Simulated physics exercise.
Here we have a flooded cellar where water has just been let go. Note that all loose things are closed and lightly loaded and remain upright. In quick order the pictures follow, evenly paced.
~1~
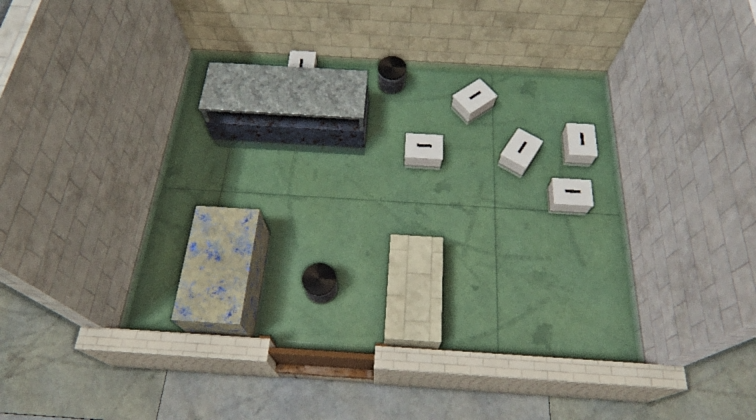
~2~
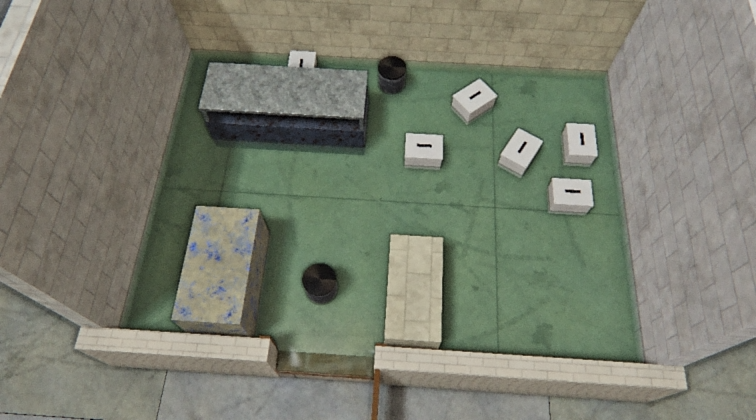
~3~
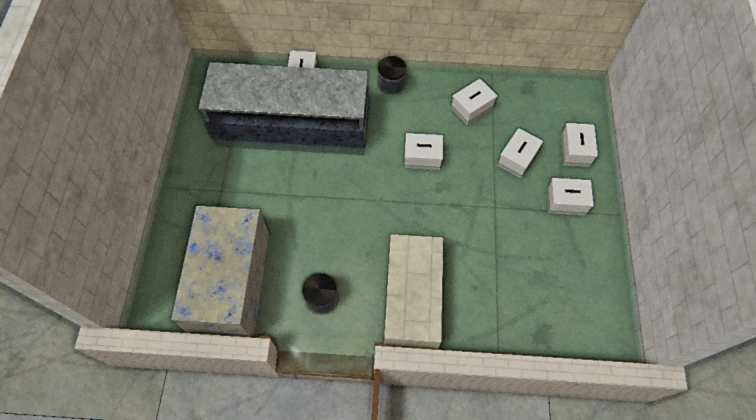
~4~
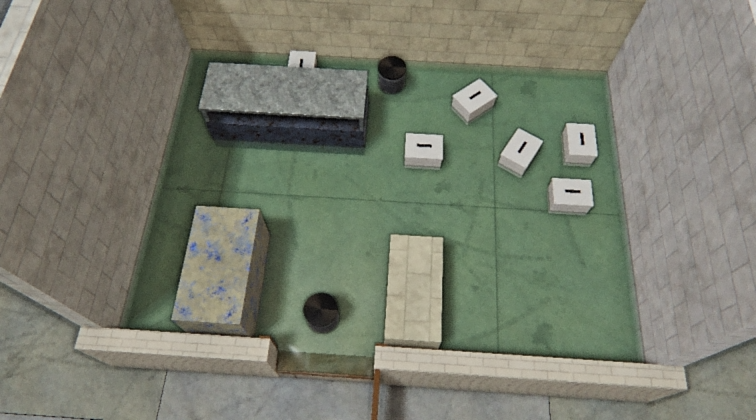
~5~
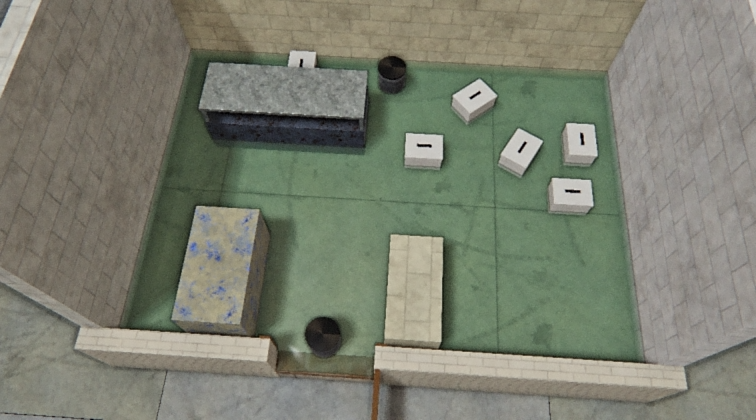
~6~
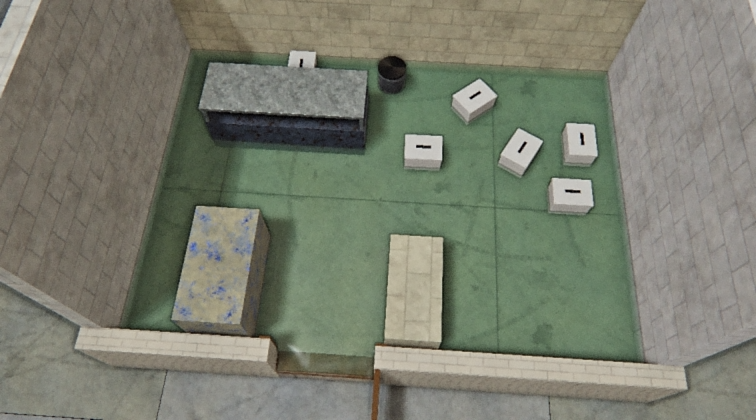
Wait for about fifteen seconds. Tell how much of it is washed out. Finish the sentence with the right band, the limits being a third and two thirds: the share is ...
The share is under a third.
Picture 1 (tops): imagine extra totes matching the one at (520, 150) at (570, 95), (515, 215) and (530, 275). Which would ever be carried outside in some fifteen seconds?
Sure - one by one that's in the room, then out of the room, then in the room.
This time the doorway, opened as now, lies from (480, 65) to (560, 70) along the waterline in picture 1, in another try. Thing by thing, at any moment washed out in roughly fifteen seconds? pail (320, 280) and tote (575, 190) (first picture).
Going in order, the first is remaining and the second is lost through the gap.
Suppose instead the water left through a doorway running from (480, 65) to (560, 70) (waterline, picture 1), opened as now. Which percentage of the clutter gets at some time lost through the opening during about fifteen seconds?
It comes to some 80 per cent of the lot.
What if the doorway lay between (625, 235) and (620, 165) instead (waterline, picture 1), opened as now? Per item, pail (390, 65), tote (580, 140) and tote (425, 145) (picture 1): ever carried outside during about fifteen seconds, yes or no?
Answer, item by item: Not lost, lost, lost.
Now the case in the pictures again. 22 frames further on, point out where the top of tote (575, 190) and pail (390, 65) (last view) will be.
(532, 196) and (381, 107), roughly.
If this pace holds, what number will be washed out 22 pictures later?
I reckon 2.
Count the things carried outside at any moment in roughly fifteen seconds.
Result - 2.
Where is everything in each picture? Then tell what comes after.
A tote at (424, 146), afloat; a tote at (573, 192), afloat; 0 of 8 have shifted, in the first picture.
A tote at (424, 146) floats; a tote at (573, 192) floats; 0 of 8 have shifted, in the second picture.
A tote at (424, 146) floats; a tote at (573, 192) floats; 1 of 8 have shifted, in the third picture.
A tote at (424, 146) floats; a tote at (573, 192), afloat; 1 of 8 have shifted, in the fourth picture.
A tote at (424, 146) floats; a tote at (573, 192) floats; 1 of 8 have shifted, in the fifth picture.
A tote at (424, 147) floats; a tote at (573, 192), afloat; 1 of 8 have shifted, in the sixth picture.
A moment on, 1 of 8 are out; 7 afloat.
Next, 1 of 8 are out; 7 afloat.
Later, 2 of 8 are out; 6 afloat.
In the end, 2 of 8 are out; 6 afloat.
